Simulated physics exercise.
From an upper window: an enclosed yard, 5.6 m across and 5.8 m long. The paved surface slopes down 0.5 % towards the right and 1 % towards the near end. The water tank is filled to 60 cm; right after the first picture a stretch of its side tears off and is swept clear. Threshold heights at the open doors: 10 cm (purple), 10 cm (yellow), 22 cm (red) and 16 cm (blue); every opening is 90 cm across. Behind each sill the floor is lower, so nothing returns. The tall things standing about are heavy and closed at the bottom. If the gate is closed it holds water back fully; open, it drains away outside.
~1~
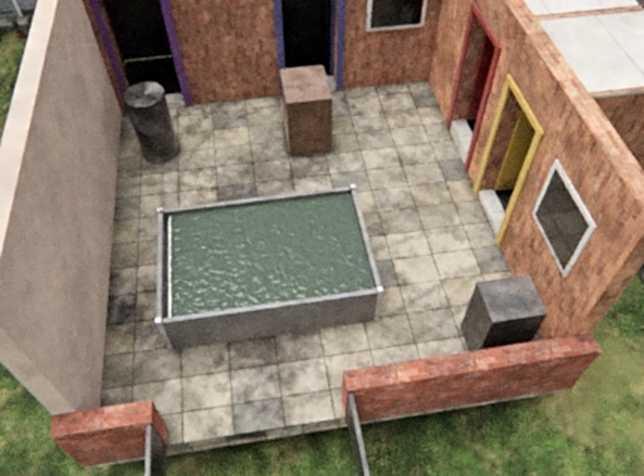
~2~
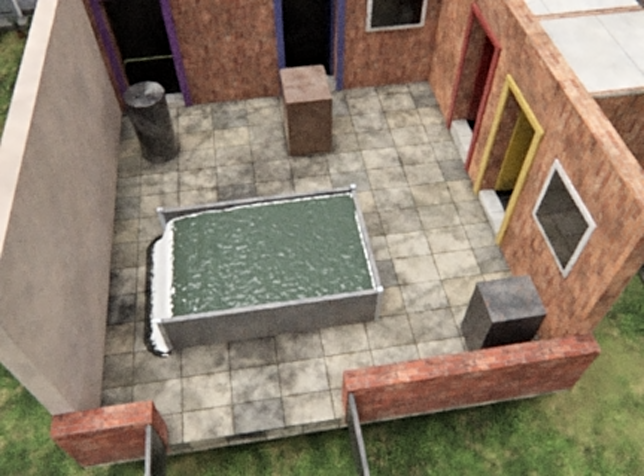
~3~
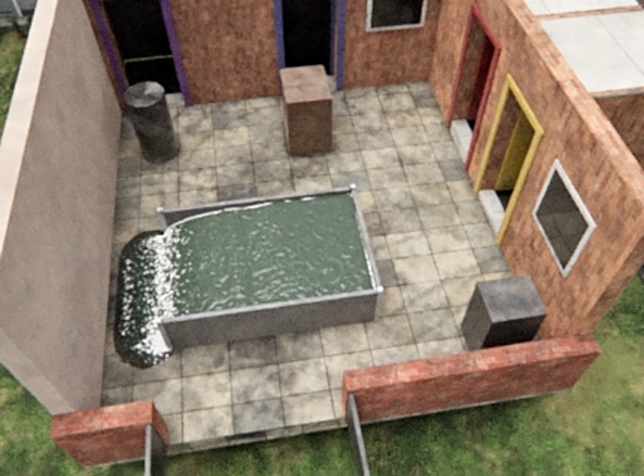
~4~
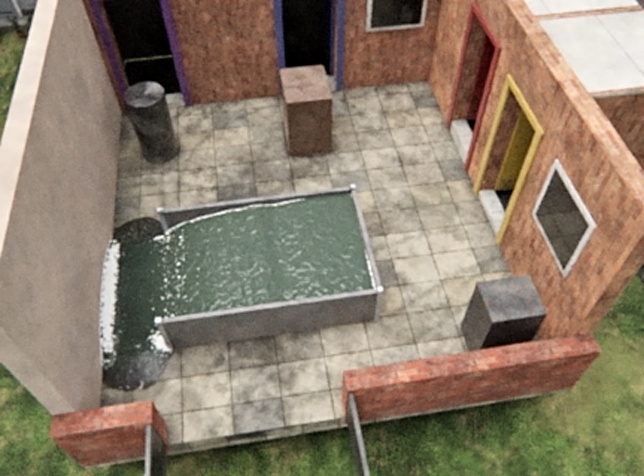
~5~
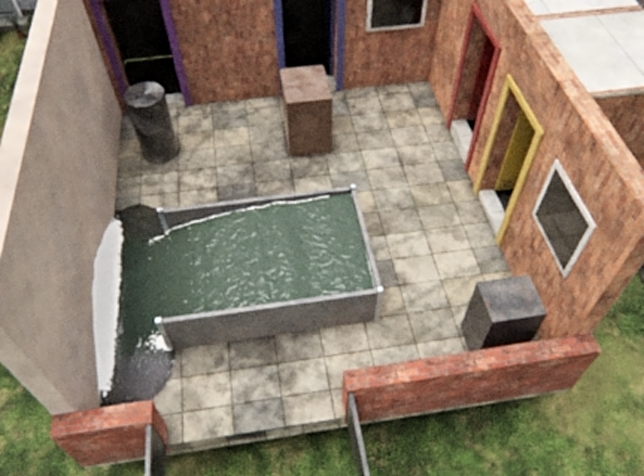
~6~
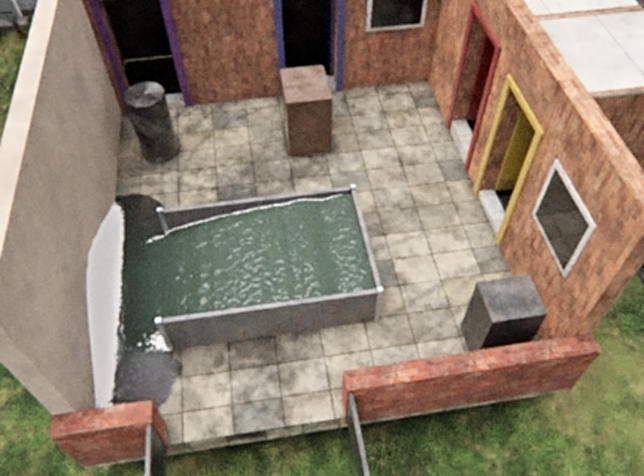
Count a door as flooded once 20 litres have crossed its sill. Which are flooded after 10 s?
Door by door: At the purple door it exceeds the limit; at the yellow door it keeps below the limit; at the red door it does not reach the limit; at the blue door it stays under the limit.
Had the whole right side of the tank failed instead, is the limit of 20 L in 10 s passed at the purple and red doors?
Against that limit: Purple under, red not over.
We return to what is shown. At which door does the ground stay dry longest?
Last comes the red one.
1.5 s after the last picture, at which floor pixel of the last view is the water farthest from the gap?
Around (122, 113).
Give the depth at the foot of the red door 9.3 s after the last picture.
Roughly 6.5 cm deep.
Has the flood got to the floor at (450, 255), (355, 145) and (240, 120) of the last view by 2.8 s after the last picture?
In turn: Not reached, not reached, wet.
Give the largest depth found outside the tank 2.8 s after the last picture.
Up to some 30 cm.
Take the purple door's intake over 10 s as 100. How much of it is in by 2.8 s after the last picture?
Some 60 per cent by then.
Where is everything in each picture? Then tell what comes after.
In the first picture, the water tank at (265, 252) is whole and still, 60 cm deep.
In the second picture, the front is at a hidden place, 0.9 m from the gap at (170, 283); 0.3 m2 of floor is under water; 60 cm left at the back of the water tank.
In the third picture, the front is at (142, 238), 1.1 m from the gap at (170, 284); 1.1 m2 of floor is under water; 60 cm left at the back of the water tank.
In the fourth picture, the front is at (114, 235), 1.4 m from the gap at (171, 285); 1.9 m2 of floor is under water; 60 cm left at the back of the water tank.
In the fifth picture, the front is at (101, 405), 1.7 m from the gap at (171, 285); 2.1 m2 of floor is under water; 60 cm left at the back of the water tank.
In the sixth picture, the front is at a hidden place, 2.0 m from the gap at (171, 285); 2.2 m2 of floor is under water; 60 cm left at the back of the water tank.
Then, 0.7 s after the last picture water covers 15 % of the floor and is deepest (48 cm) near (99, 435); purple door not reached, yellow door not reached, red door not reached, blue door not reached.
Then, 1.5 s after the last picture water covers 35 % of the floor and is deepest (48 cm) near (99, 435); purple door 14 cm at the sill, 4 L in, yellow door not reached, red door not reached, blue door not reached.
Then, 2.8 s after the last picture water covers 55 % of the floor and is deepest (30 cm) near (99, 435); purple door 18 cm at the sill, 44 L in, yellow door not reached, red door not reached, blue door 10 cm at the sill, 0 L in.
Then, 5.3 s after the last picture water covers 90 % of the floor and is deepest (18 cm) near (460, 181); purple door 8 cm at the sill, 74 L in, yellow door 6 cm at the sill, 0 L in, red door 7 cm at the sill, 0 L in, blue door 7 cm at the sill, 0 L in.
Then, 9.3 s after the last picture water covers 100 % of the floor and is deepest (15 cm) near (441, 382); purple door 6 cm at the sill, 74 L in, yellow door 8 cm at the sill, 2 L in, red door 7 cm at the sill, 0 L in, blue door 6 cm at the sill, 0 L in.
